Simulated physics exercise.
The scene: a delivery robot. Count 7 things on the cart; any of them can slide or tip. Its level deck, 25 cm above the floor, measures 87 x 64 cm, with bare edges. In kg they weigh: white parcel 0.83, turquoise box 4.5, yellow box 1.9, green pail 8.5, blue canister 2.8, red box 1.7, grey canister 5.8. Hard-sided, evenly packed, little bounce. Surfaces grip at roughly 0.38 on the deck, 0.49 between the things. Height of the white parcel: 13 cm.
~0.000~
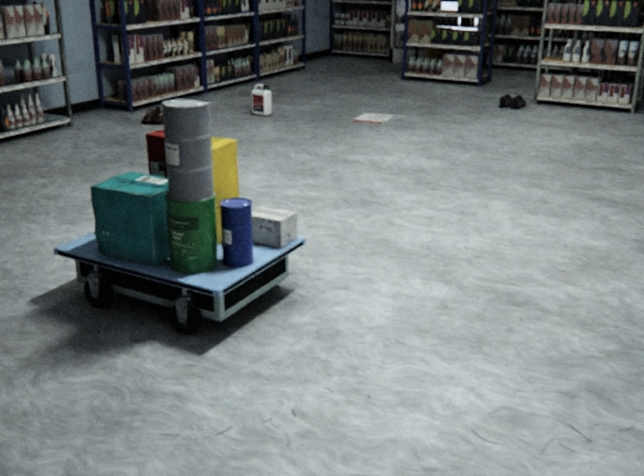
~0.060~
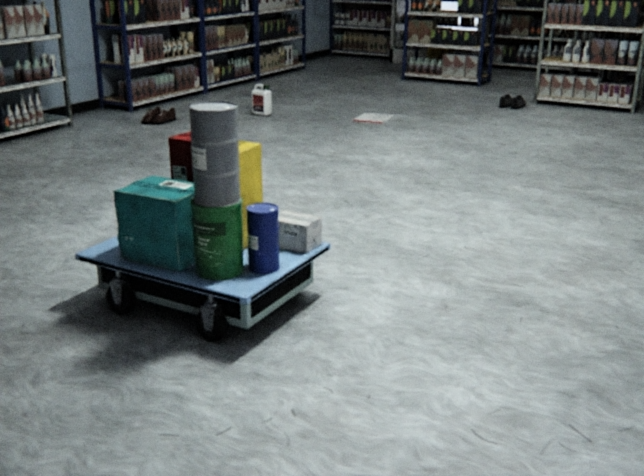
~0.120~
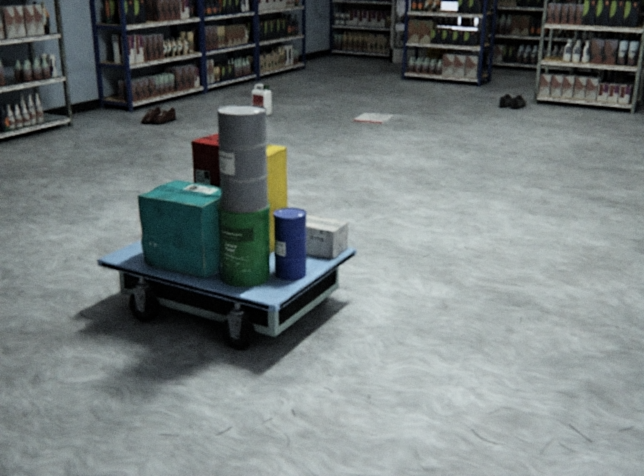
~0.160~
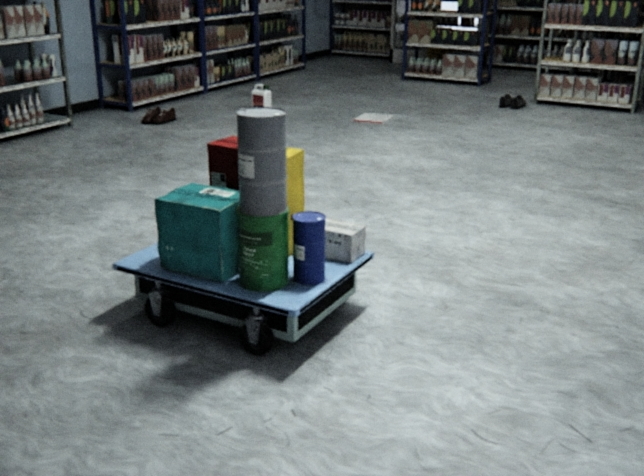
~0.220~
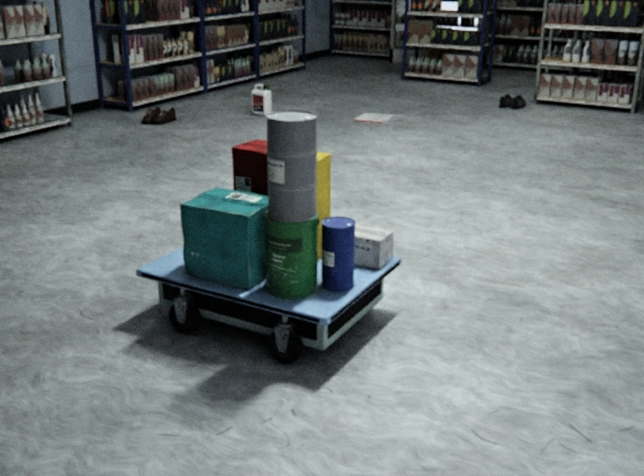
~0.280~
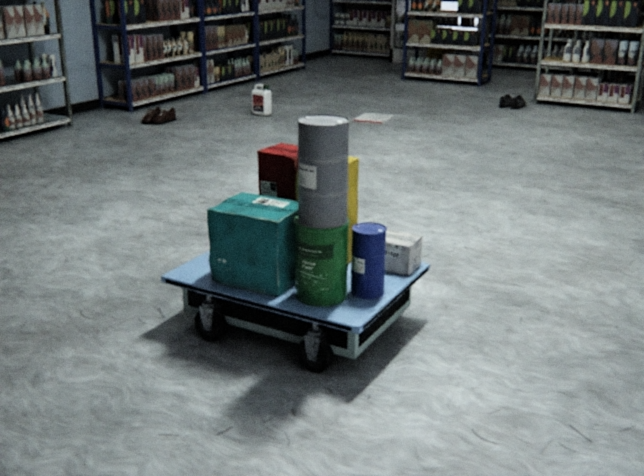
A low blue-decked cart carrying a loose load stands in a dim storeroom with a grey floor, seen from slightly above, with stocked shelves along the back. A turquoise box sits at its left, a tall grey canister rises above a green pail in the middle, red and yellow boxes stand behind, and a blue canister and white parcel sit right. The cart rolls steadily rightward and slightly nearer while the camera stays still.
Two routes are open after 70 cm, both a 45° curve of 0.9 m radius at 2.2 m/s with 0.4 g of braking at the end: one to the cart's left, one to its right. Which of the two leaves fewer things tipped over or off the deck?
Turn left.
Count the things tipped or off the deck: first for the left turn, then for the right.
Turning left 4, turning right 6.
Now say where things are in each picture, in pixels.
In the first frame, cart 0 cm along; white parcel (271, 226); turquoise box (142, 217).
In the second frame, cart 13 cm along; blue canister (263, 238).
In the third frame, cart 26 cm along; grey canister (243, 158).
In the fourth frame, cart 35 cm along; green pail (263, 246); blue canister (309, 248).
In the fifth frame, cart 48 cm along; grey canister (292, 166).
In the sixth frame, cart 62 cm along; white parcel (394, 251); turquoise box (259, 242).
Turning left. By 0.68 s, cart 150 cm along, turned 40°; green pail, blue canister and grey canister now off the deck; white parcel 40 cm from its spot near (600, 270); turquoise box 17 cm from its spot near (507, 272).
By 1.38 s, cart 232 cm along, turned 45°, stopped; turquoise box now off the deck; white parcel 46 cm from its spot; yellow box 26 cm from its spot.
When it is over (2.7 s), off the deck, turquoise box, green pail, blue canister and grey canister; not toppled but over 10 cm from the start, white parcel, yellow box and red box.
Turning right instead, white parcel, yellow box, green pail, blue canister, red box and grey canister tipped over or off the deck, 6 of 7 in all.
